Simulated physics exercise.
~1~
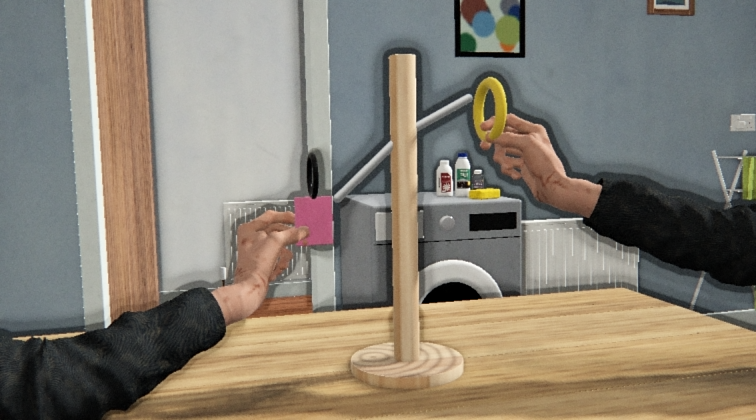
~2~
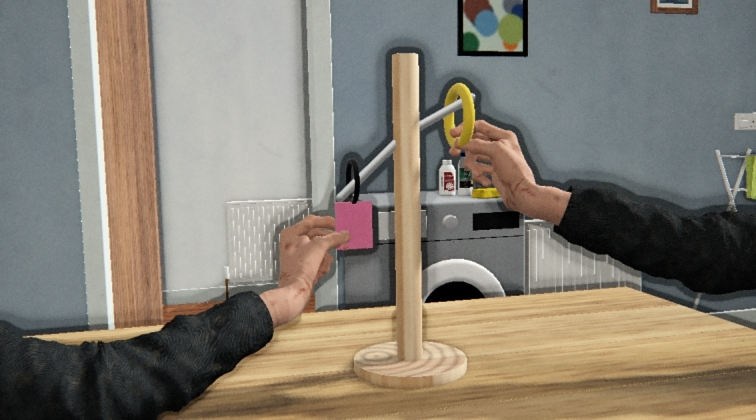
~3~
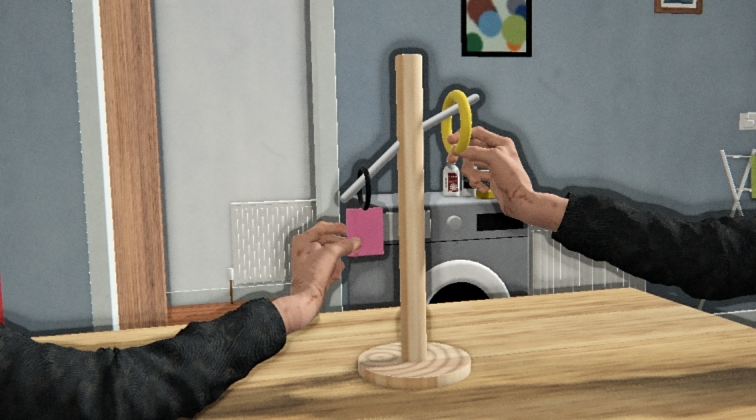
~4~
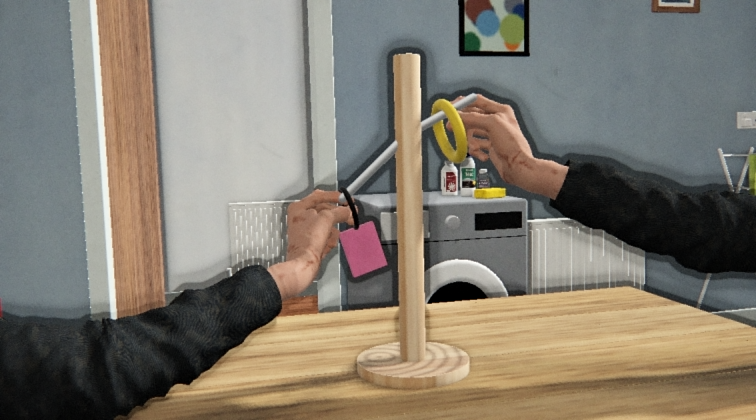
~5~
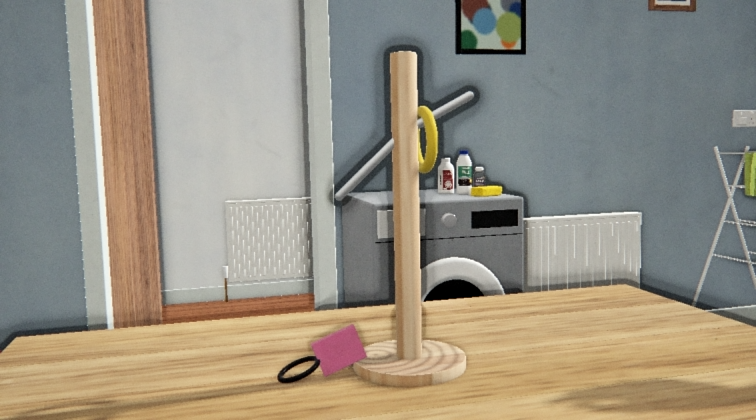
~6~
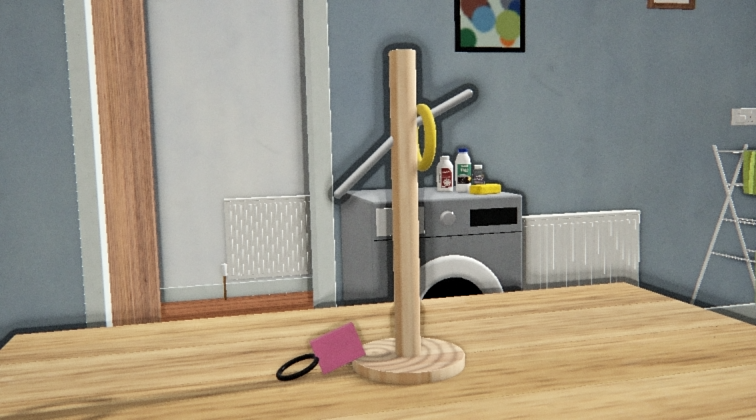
Two hands in dark sleeves reach in from the left and right toward a wooden post on a round base, seen from across a wooden table in a room with a washing machine behind. A pale rod slants across the post, its right end raised. The left hand brings a pink tag with a black loop to the low left end, while the right hand slides a yellow ring of tape over the high end. Both hands let go and withdraw. The yellow ring stays hanging beside the post, but the pink tag drops and lies against the base.
